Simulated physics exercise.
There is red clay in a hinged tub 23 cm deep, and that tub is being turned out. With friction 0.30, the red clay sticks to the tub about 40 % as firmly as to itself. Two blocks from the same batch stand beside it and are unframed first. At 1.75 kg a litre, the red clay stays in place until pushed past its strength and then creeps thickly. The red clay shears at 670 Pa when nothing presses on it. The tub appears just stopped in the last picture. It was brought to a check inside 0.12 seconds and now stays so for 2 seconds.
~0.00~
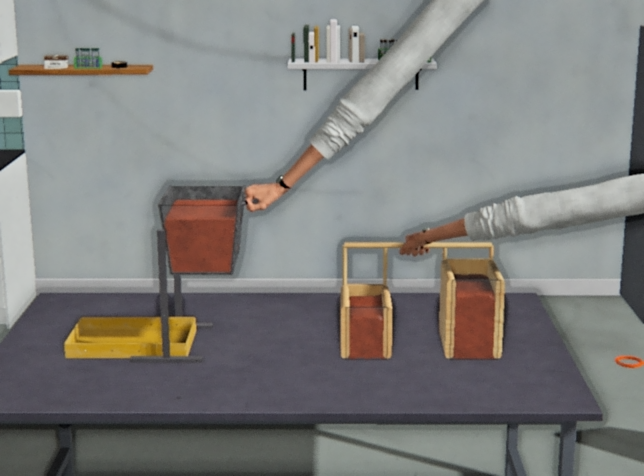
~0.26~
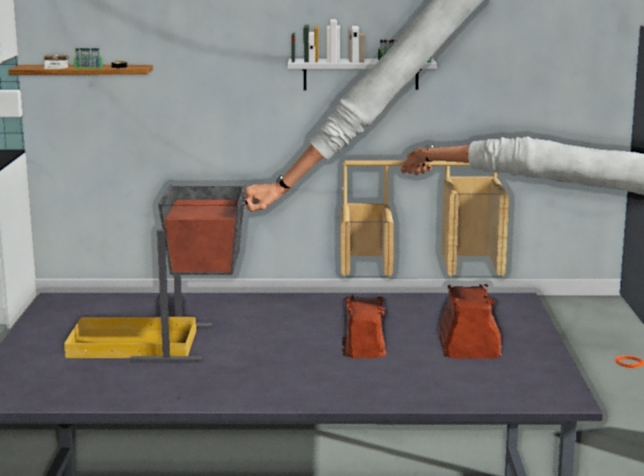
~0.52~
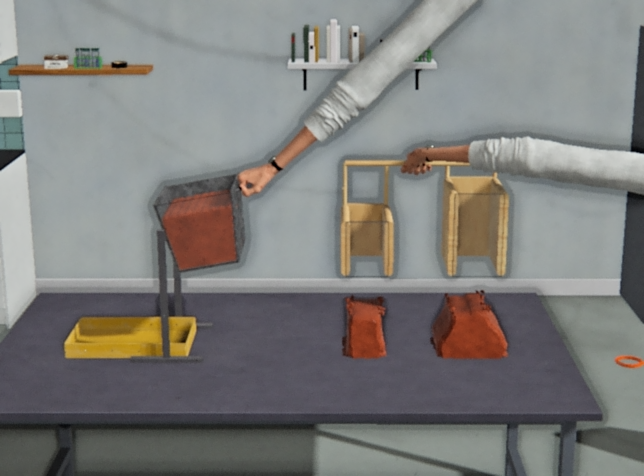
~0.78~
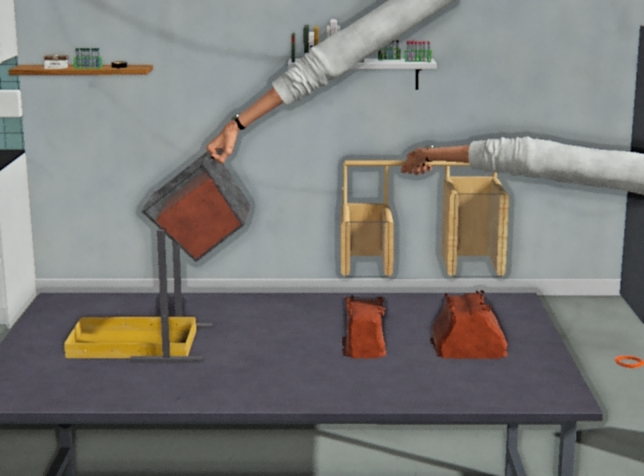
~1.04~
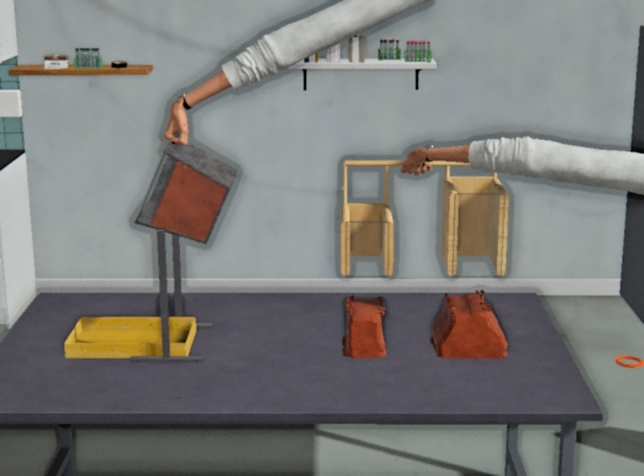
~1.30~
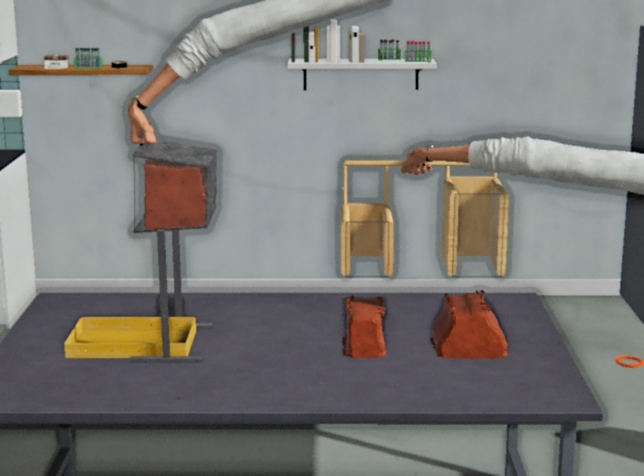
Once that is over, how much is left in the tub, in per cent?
64 %.
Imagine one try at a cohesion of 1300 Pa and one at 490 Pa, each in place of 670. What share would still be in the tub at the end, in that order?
100 in a hundred, followed by 60 in a hundred.
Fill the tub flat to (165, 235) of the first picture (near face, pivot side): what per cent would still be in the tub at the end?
Roughly 100 per cent would still be in the tub at the end.
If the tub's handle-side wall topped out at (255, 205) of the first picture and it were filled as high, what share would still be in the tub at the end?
45 %.
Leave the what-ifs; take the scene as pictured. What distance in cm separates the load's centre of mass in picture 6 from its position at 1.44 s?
Distance: About 3 cm.
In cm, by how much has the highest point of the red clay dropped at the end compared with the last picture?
Some 6 cm.
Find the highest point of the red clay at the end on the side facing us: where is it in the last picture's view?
Around (168, 183).
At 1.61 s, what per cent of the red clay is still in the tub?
Near 85 %.
After 1.44 s, the tub is at 87 degrees and holds 100 %.
After 1.61 s, the tub is at 87 degrees and holds 86 %.
After 1.78 s, the tub is at 87 degrees and holds 70 %.
After 1.95 s, the tub is at 87 degrees and holds 64 %.
After 3.30 s, the tub is at 87 degrees and holds 64 %.
